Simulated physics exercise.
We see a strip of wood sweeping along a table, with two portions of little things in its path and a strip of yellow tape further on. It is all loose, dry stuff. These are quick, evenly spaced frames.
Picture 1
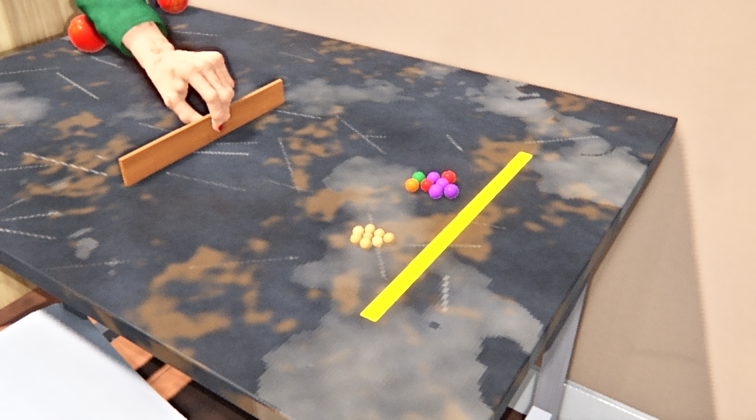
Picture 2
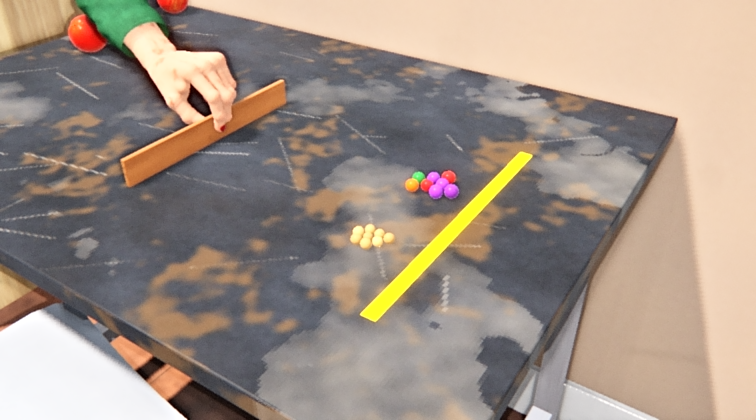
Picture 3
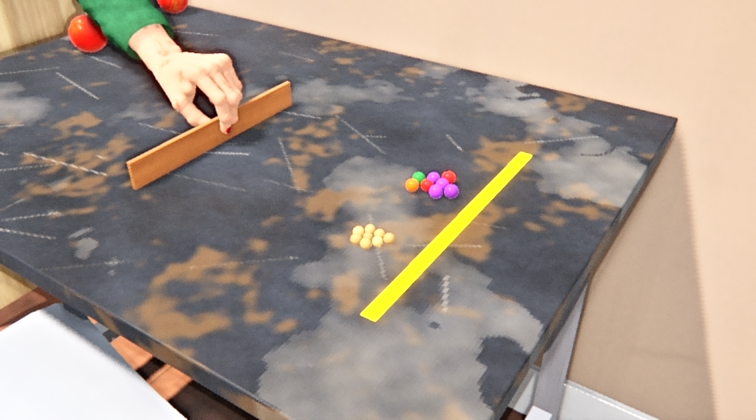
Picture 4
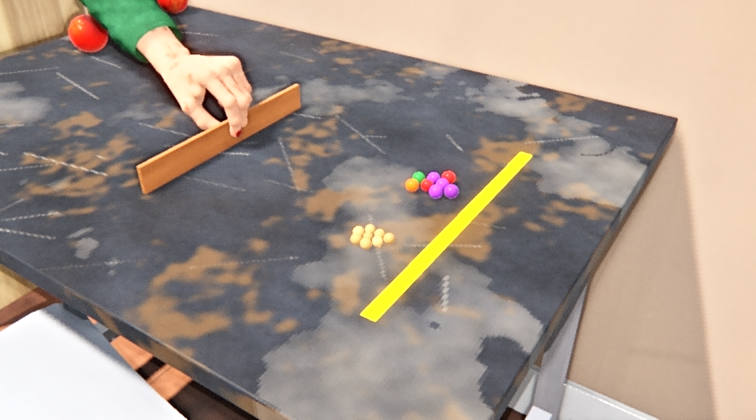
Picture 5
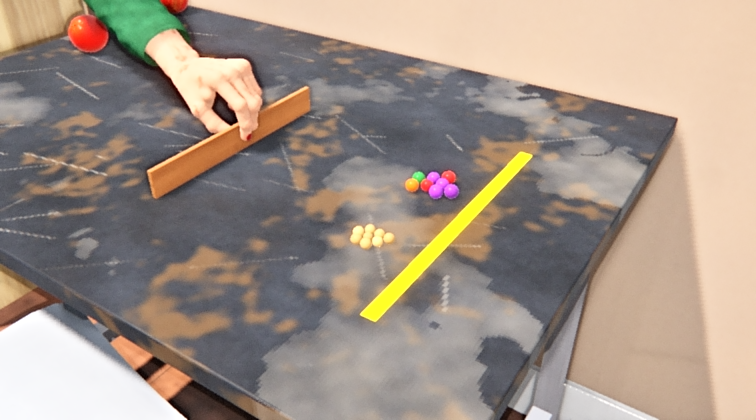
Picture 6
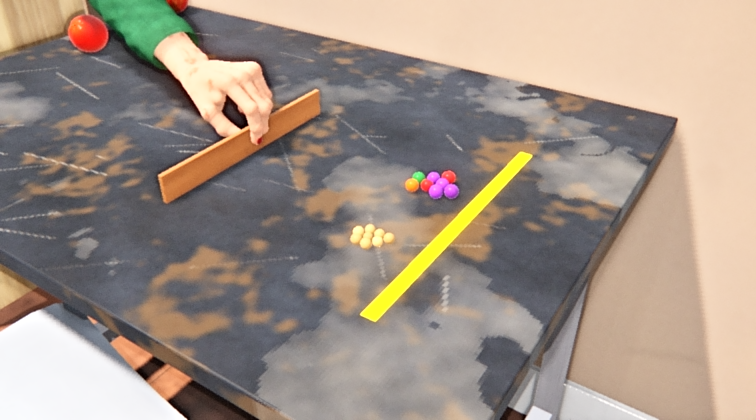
A hand in a green sleeve slid an upright wooden strip slowly a short way rightward across a dark, blotchy table, while the small tan balls, the colourful ones and the yellow tape stayed still.
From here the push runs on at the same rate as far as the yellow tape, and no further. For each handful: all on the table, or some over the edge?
The nearer handful tumbles over the end, in part at least; the farther handful tumbles over the end, in part at least.
Then, 0.52 s after the last picture, strip of wood still moving, near (351, 162); nearer handful all on the table, its front near (389, 239); farther handful all on the table, its front near (451, 192).
Then, 1.07 s after the last picture, strip of wood stopped at the yellow tape; nearer handful all on the table, its front near (460, 285); farther handful all on the table, its front near (488, 239).
Then, 1.35 s after the last picture, strip of wood stopped at the yellow tape; nearer handful all on the table, its front near (511, 343); farther handful all on the table, its front near (591, 212).
At rest, strip of wood stopped at the yellow tape; nearer handful all over the edge; farther handful all over the edge.
